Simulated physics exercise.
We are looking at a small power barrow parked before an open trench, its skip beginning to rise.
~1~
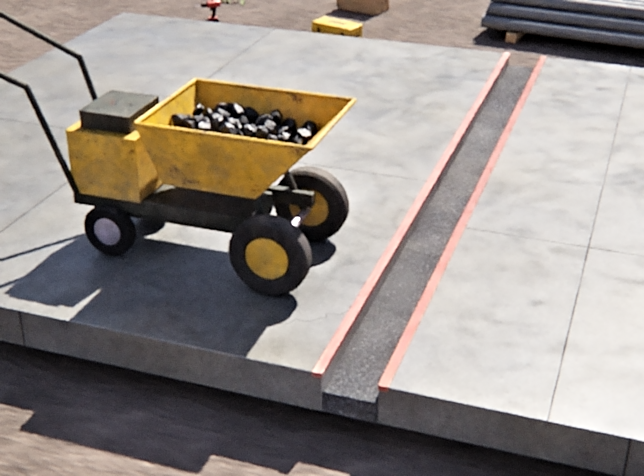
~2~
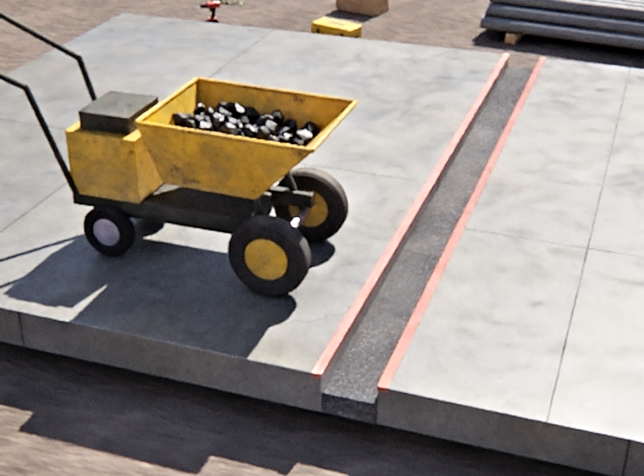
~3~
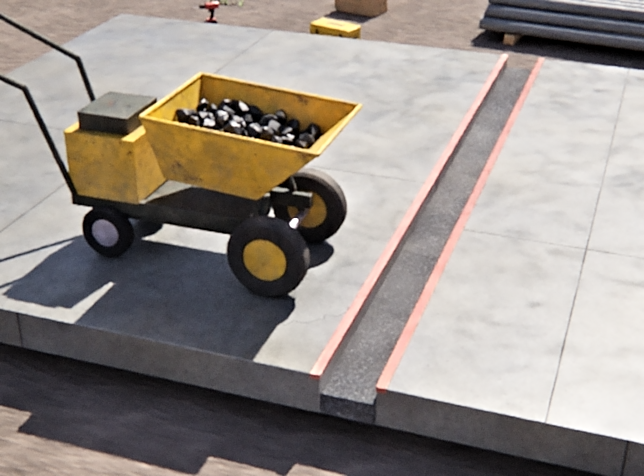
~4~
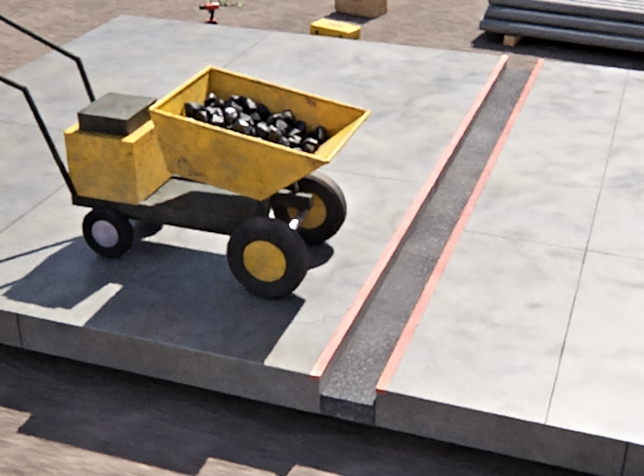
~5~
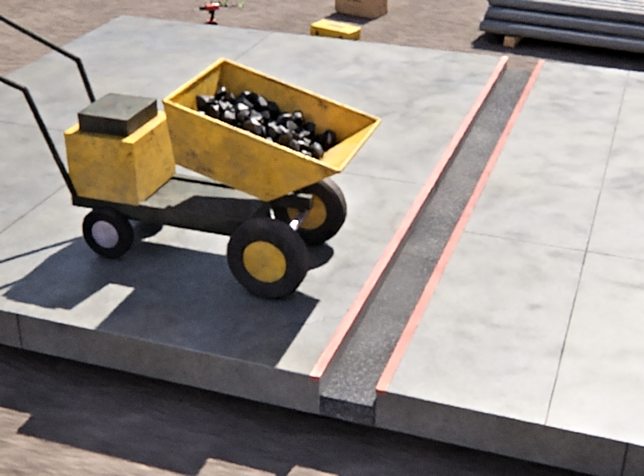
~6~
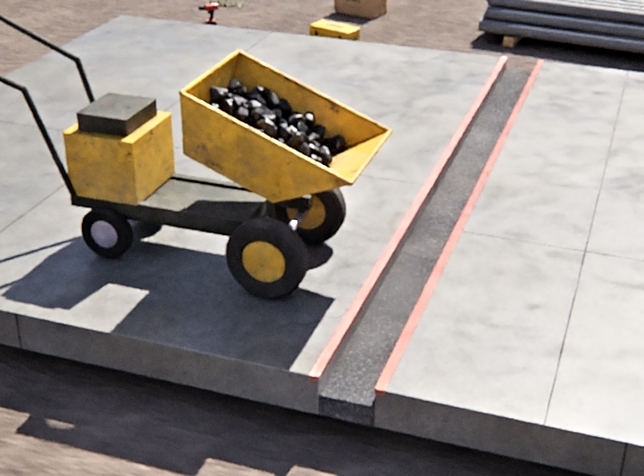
A yellow skip heaped with black lumps tilts forward on a small four-wheeled barrow, on a sunlit concrete slab seen from above and to one side. The barrow stands at left, with dark handles and yellow-hubbed front wheels, beside a shallow, red-edged trench, with grey pipes at upper right. The skip's rear rises slowly, then more clearly, its lip dipping rightward, while the wheels and camera stay still.
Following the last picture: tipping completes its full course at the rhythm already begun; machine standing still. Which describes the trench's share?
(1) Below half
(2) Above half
Below half.
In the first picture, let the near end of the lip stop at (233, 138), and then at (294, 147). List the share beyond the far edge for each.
In order, close to 10 and 40 in a hundred.
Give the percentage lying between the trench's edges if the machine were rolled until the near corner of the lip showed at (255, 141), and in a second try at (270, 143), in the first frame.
First try: Around 60 %; second try: Around 60 %.
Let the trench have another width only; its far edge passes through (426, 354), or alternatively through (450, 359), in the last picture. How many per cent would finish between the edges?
About 50 and 80 per cent.
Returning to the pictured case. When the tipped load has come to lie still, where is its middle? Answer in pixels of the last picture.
Near (466, 290).
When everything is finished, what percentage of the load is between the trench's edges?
My best guess is about 20 in a hundred.
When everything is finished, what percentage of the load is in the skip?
I'd say close to 15 percent.
Just after the last frame, skip tipped steeply; every one in the skip.
A moment on, skip tipped right over; roughly two thirds in the skip; about a tenth in or heaped over the trench; roughly a quarter beyond it; just a few falling.
Further on, skip tipped right over; roughly a quarter in the skip; about a tenth in or heaped over the trench; roughly two thirds beyond it.
When it is over, skip tipped right over; about a tenth in the skip; roughly a quarter in or heaped over the trench; roughly two thirds beyond it.
